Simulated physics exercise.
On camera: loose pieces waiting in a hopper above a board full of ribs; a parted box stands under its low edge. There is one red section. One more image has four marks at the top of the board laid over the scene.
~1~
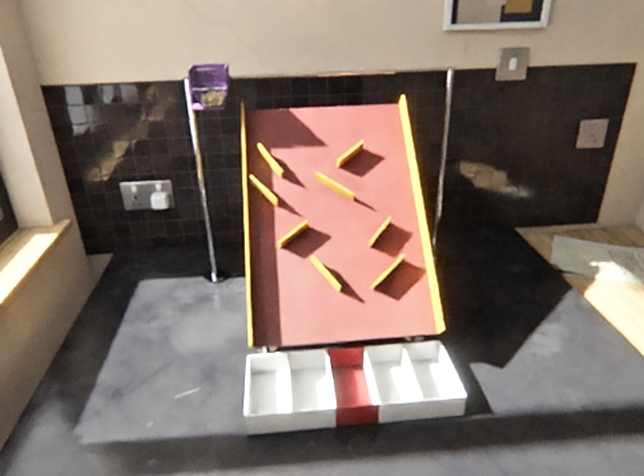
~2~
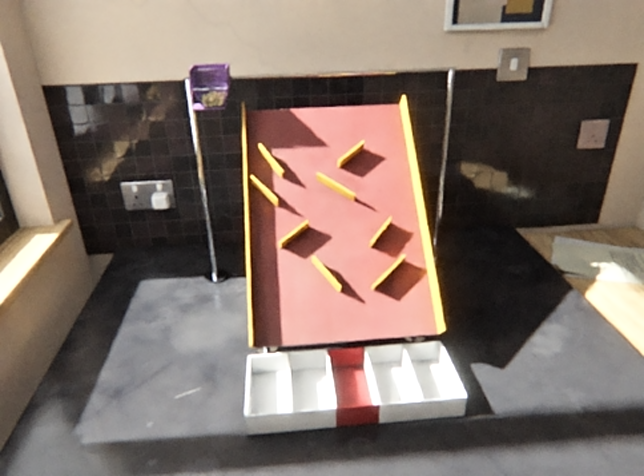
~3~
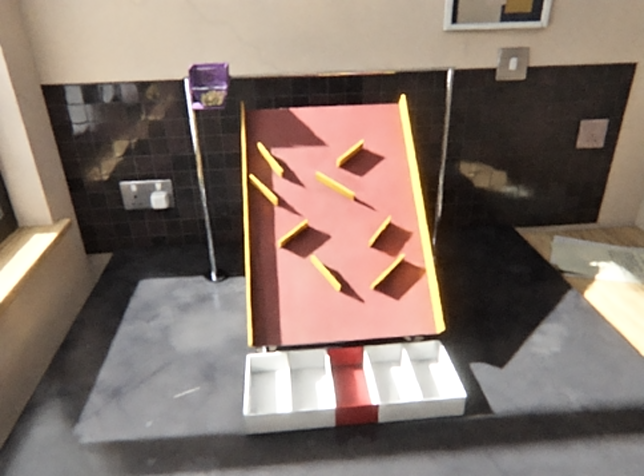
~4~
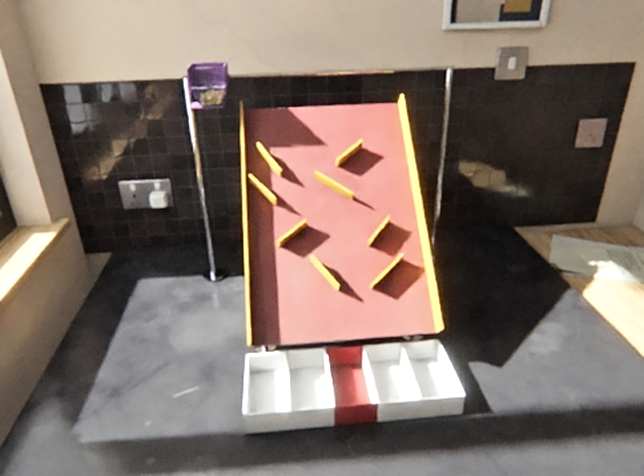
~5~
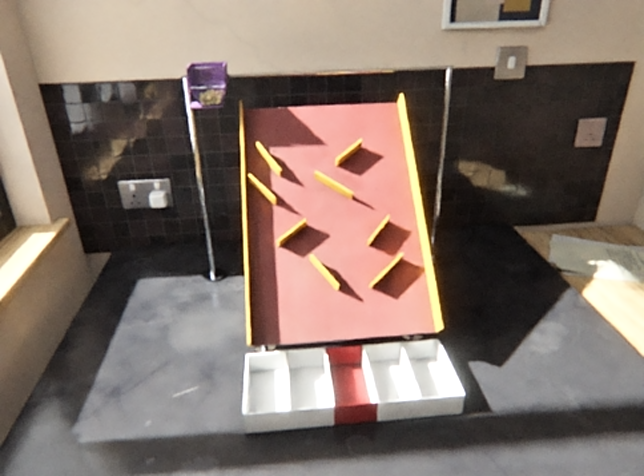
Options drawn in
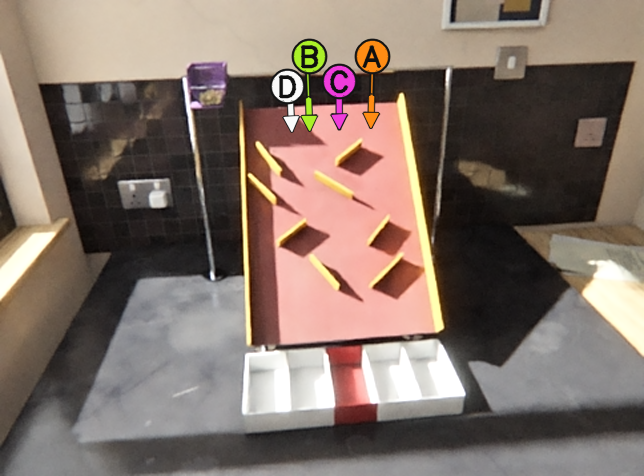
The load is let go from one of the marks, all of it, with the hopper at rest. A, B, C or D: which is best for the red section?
The answer is mark C.
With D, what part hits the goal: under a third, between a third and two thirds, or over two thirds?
It is under a third.
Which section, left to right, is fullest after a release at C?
It is the third one.
On the marked copy, mark A meets the board at (371, 122); mark B meets the board at (309, 125); mark C meets the board at (339, 123); mark D meets the board at (291, 126).
Choosing A, roughly half in the red section, roughly half in other sections, just a few outside the box.
Choosing B, roughly half in the red section, roughly half in other sections.
Choosing C, roughly two thirds in the red section, roughly a quarter in other sections.
Choosing D, about a tenth in the red section, the larger part in other sections.
